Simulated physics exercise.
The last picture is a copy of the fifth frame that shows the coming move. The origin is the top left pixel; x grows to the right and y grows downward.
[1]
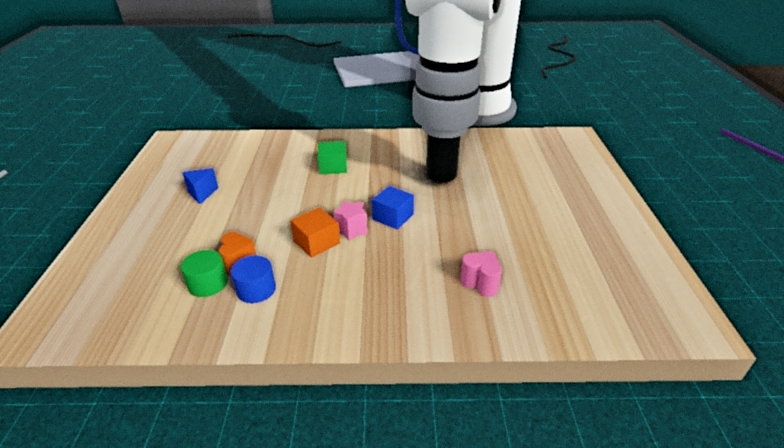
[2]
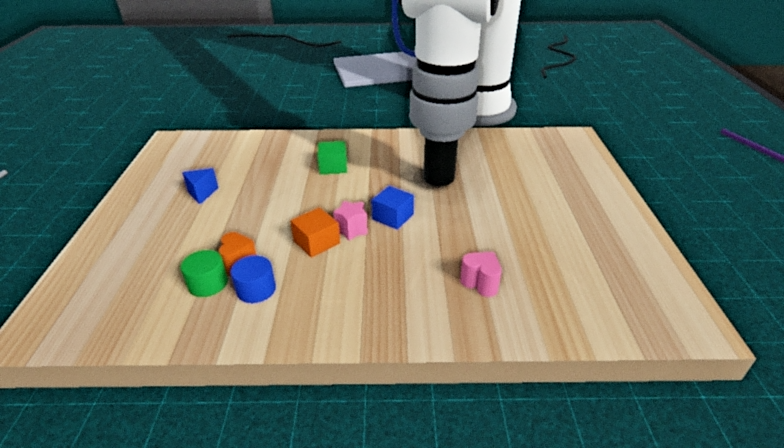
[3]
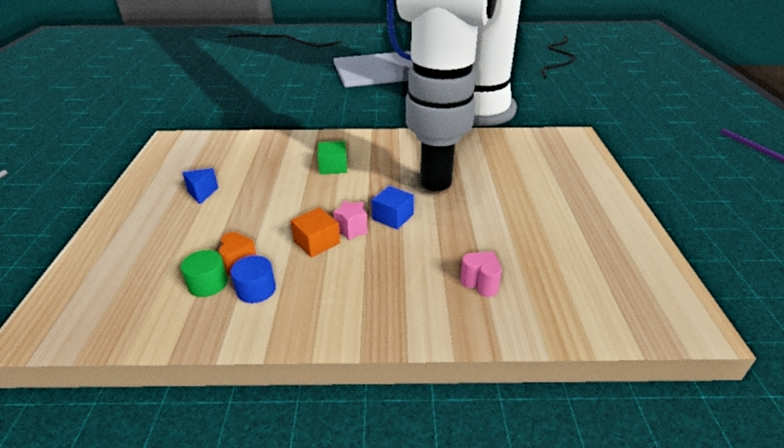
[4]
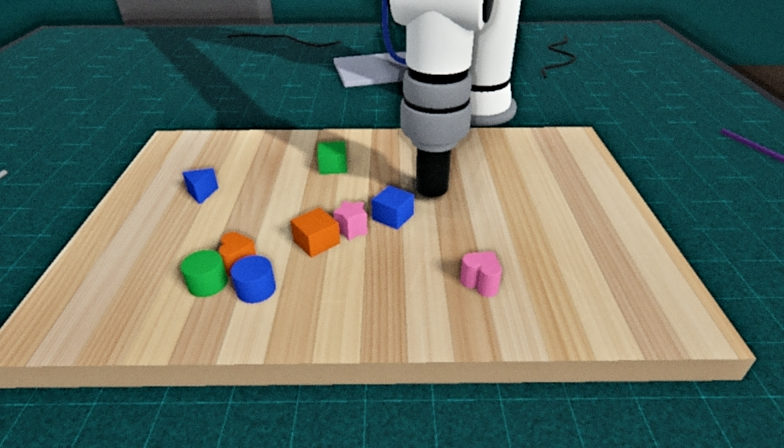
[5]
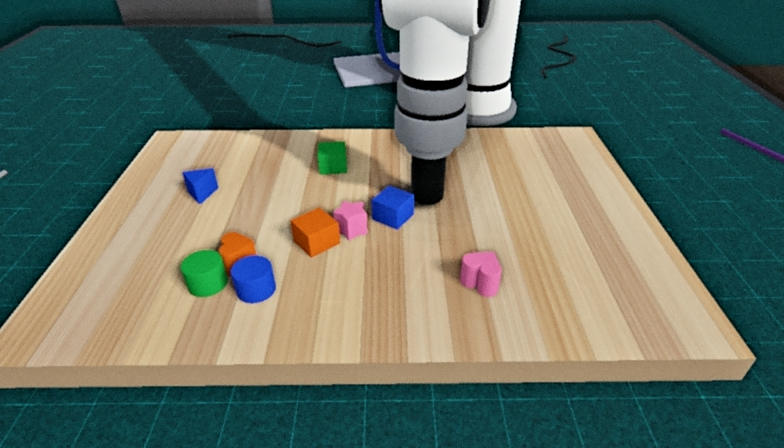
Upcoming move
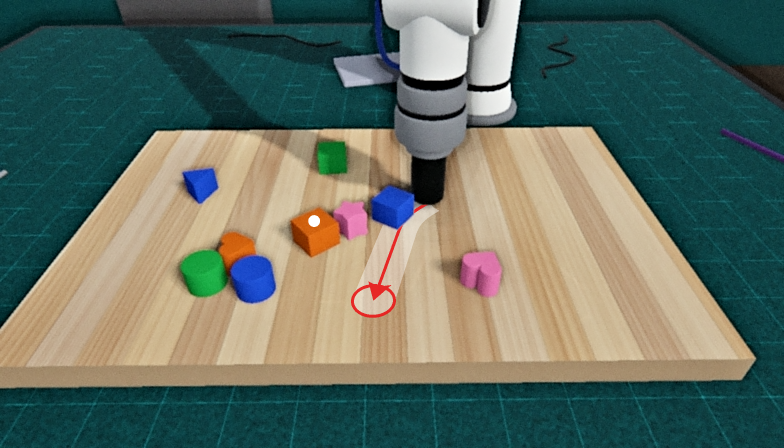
Robot arm with a black post moving slightly forward and left beside a blue cube, while colourful blocks stay still on a wooden board.
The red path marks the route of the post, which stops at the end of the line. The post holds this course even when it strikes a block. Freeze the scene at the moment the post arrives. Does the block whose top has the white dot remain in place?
In short: No.
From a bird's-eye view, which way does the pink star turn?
From overhead, clockwise.
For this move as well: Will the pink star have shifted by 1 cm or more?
Yes, it checks out.
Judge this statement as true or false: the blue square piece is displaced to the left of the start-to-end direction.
That statement is not accurate.
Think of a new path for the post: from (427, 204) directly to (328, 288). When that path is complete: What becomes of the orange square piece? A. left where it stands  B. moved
I choose B.
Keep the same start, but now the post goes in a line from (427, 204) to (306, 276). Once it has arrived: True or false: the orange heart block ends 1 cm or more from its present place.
This is true.
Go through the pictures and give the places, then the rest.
The first frame shows post's lower end at (441, 175); orange square piece at (314, 221); pink star at (351, 209); blue square piece at (393, 197).
The second frame shows post at (439, 179); blocks still.
The third frame shows post at (436, 184); blocks still.
The fourth frame shows post at (432, 189); blocks still.
The fifth frame shows post at (427, 197); orange square piece at (314, 221); pink star at (351, 209); blue square piece at (393, 197).
Drawn move, from (427, 204) via (400, 228) and (388, 261), ending at (373, 300); the dot is on the orange square piece.
The first path, step by step. One third of the way, post at (400, 222); orange square piece at (303, 223); pink star at (334, 211), turned 10° clockwise; blue square piece at (365, 210), turned 60° clockwise.
Two thirds of the way, post at (388, 254); orange square piece at (300, 224); pink star at (331, 212), turned 25° clockwise; blue square piece at (362, 213), turned 70° clockwise.
At the end, post at (373, 293); orange square piece at (300, 224); pink star at (331, 212), turned 25° clockwise; blue square piece at (362, 213), turned 70° clockwise.
